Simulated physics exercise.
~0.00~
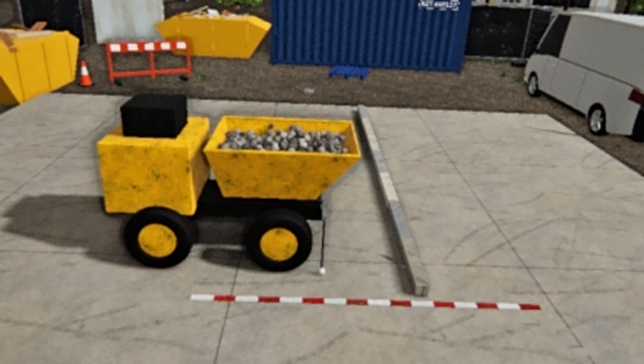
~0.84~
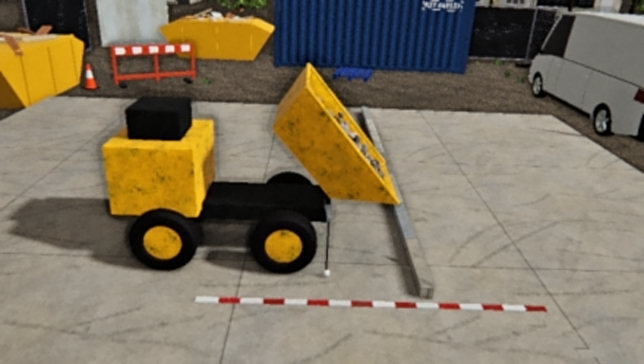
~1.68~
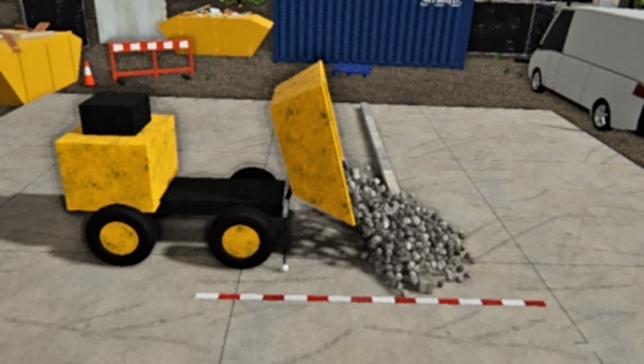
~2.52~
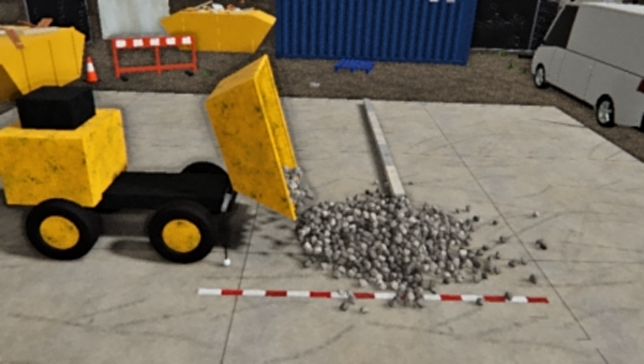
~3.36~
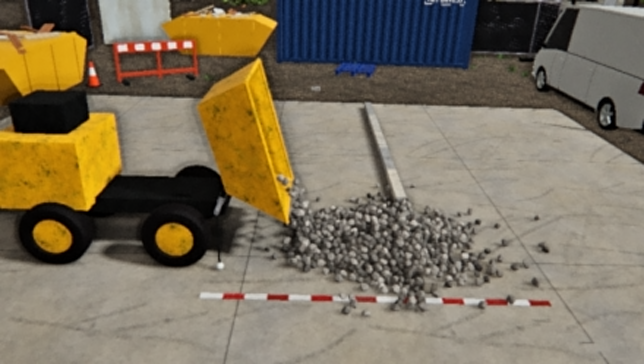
In this clip, a yellow site dumper tips its skip of grey stones over a low kerb, then draws away to the left with the skip raised, leaving a wide heap spread around the kerb and reaching the red and white striped marker on the concrete.
